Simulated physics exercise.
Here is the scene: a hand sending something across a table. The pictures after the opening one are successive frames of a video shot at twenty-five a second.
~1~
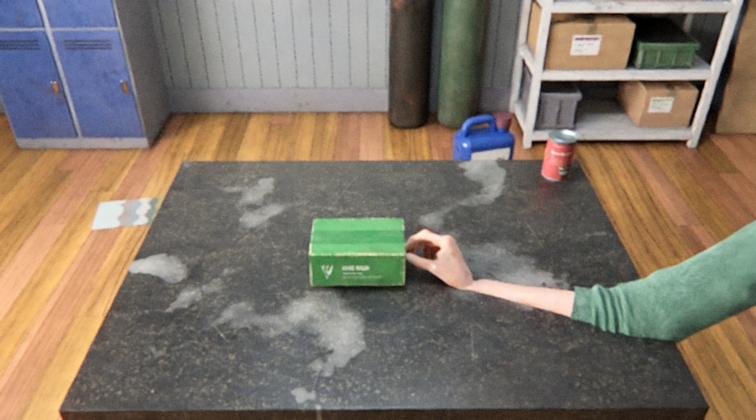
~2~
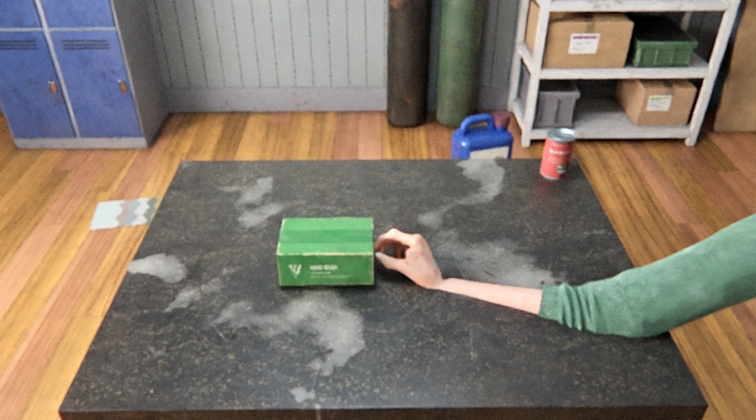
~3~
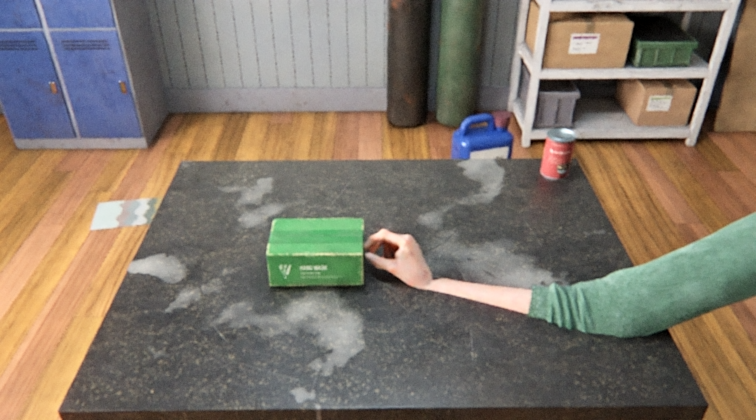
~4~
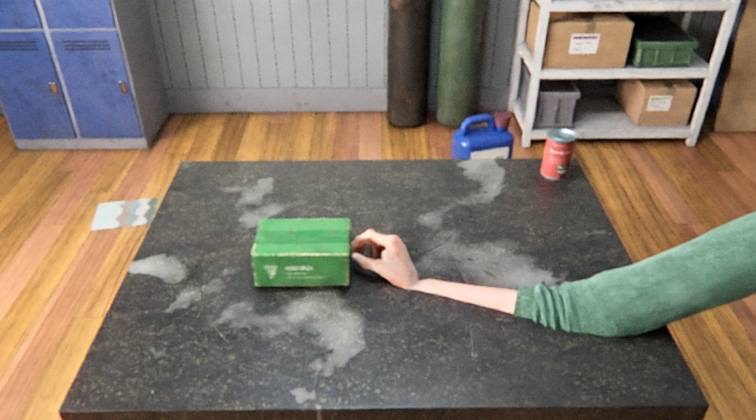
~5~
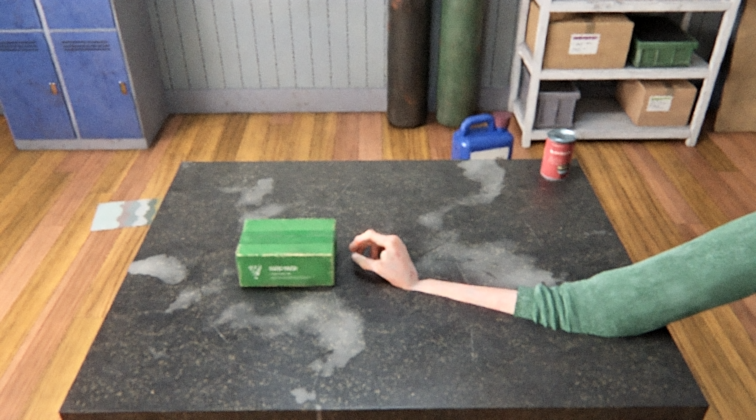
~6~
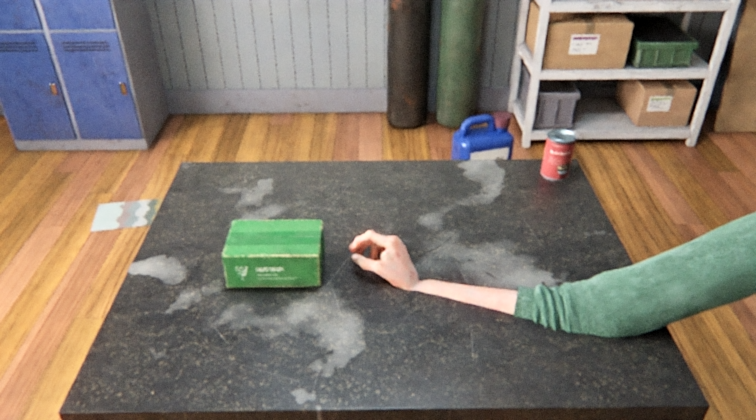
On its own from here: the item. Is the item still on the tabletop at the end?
I think it will linger on the table.
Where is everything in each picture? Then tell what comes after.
The first frame shows under the hand; green box (358, 252).
The second frame shows under the hand; green box (328, 251).
The third frame shows under the hand; green box (318, 251).
The fourth frame shows green box (304, 252).
The fifth frame shows green box (289, 252) displaced a little.
The sixth frame shows green box (276, 253) displaced a little.
Then, 0.10 s past the last view, green box displaced a little near (252, 253).
Then, 0.20 s past the last view, green box displaced about its own width near (239, 253).
Finally, moved from the start, green box. Final places as the last picture's camera would see them, green box near (237, 253).
